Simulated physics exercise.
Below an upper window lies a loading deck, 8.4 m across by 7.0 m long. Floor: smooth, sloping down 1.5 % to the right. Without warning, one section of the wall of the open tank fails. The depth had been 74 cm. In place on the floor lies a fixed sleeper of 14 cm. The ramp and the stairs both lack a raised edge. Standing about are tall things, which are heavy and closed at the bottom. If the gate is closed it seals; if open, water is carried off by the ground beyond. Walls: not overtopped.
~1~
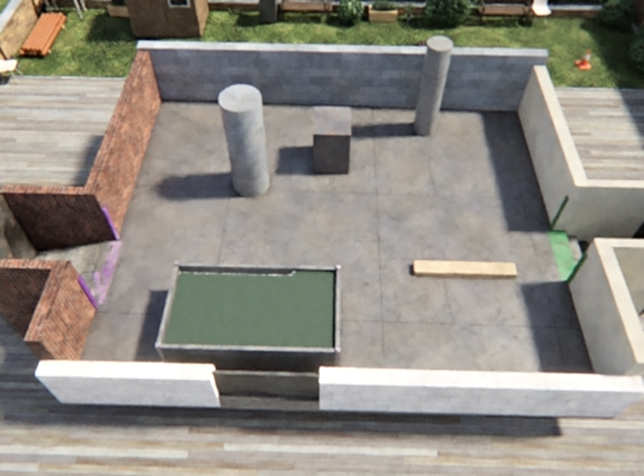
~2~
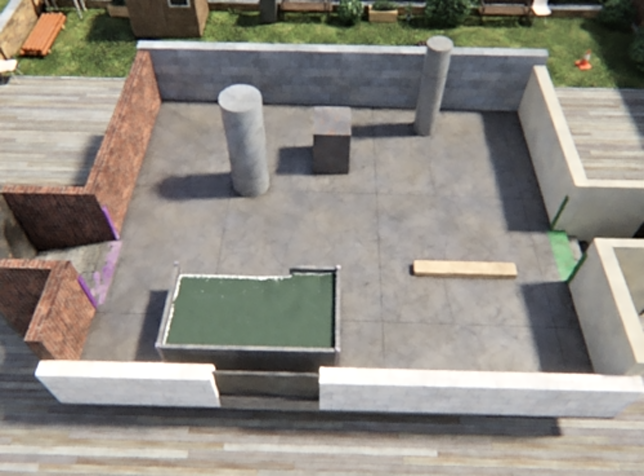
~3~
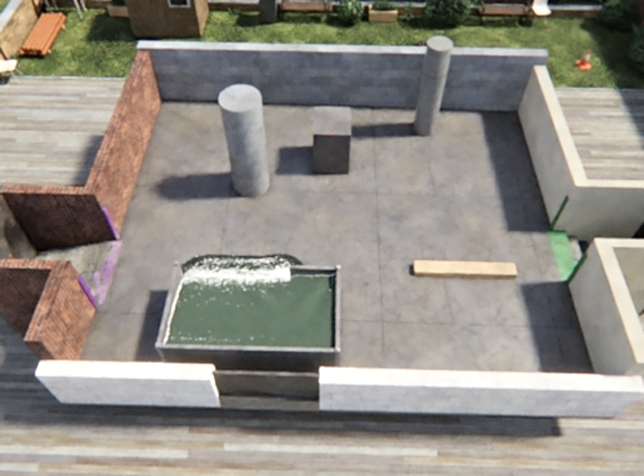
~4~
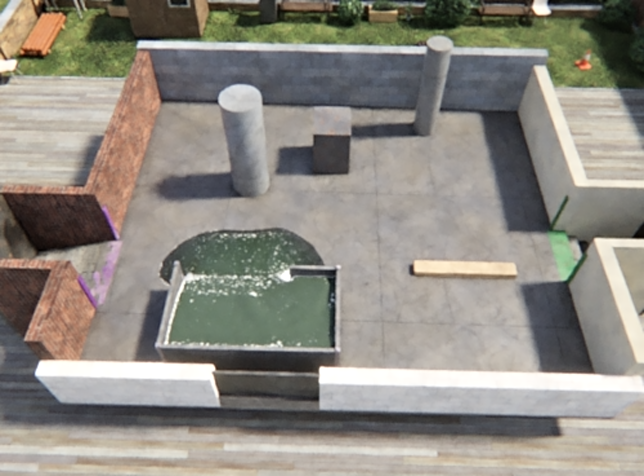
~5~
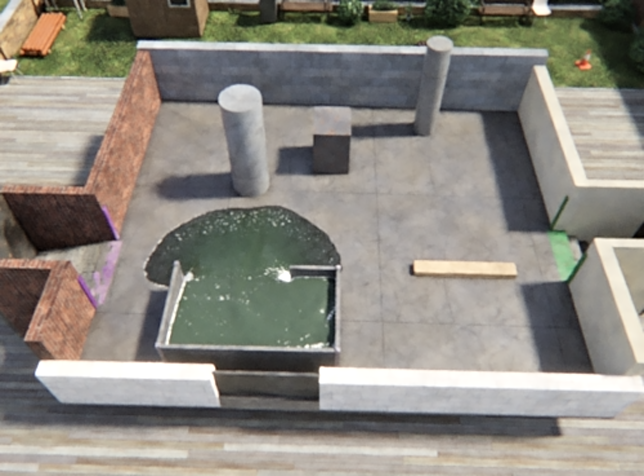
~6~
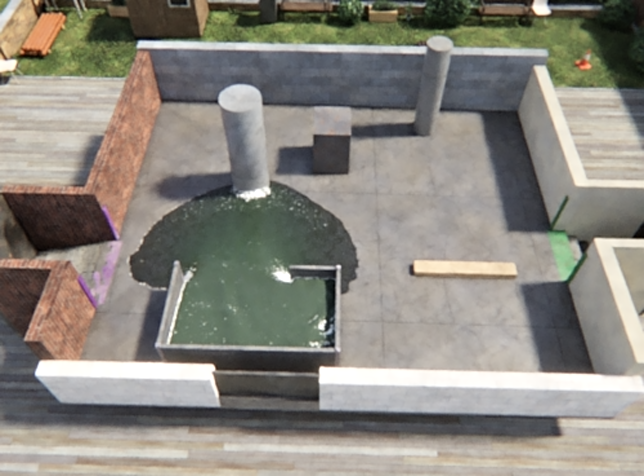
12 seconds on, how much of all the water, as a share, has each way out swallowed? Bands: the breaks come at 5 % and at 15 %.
The gateway takes in under 5 %. The stairwell (marked green) takes in between 5 and 15 %. The basement ramp (marked purple) takes in under 5 %.
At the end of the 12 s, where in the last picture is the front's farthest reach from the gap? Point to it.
(511, 111).
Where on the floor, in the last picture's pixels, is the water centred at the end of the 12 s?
Centre: Approx. (381, 211) px.
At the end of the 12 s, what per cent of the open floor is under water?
90 %.
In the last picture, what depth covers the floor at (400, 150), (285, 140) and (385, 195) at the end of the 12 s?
6, 4, 8 cm.
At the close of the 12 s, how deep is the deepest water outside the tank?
12 cm or so.
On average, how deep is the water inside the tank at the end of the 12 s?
About 3 cm.
A moment later water covers 30 % of the floor and is deepest (42 cm) near (247, 199); gone so far, the gateway 0 %, the stairwell (marked green) 0 %, the basement ramp (marked purple) 0 %.
Soon after water covers 40 % of the floor and is deepest (48 cm) near (162, 100); gone so far, the gateway 0 %, the stairwell (marked green) 0 %, the basement ramp (marked purple) 0 %.
Next water covers 60 % of the floor and is deepest (30 cm) near (253, 103); gone so far, the gateway 0 %, the stairwell (marked green) 0 %, the basement ramp (marked purple) 1 %.
Later on water covers 75 % of the floor and is deepest (21 cm) near (511, 111); gone so far, the gateway 0 %, the stairwell (marked green) 2 %, the basement ramp (marked purple) 1 %.
At the end water covers 90 % of the floor and is deepest (12 cm) near (513, 116); gone so far, the gateway 0 %, the stairwell (marked green) 11 %, the basement ramp (marked purple) 2 %.
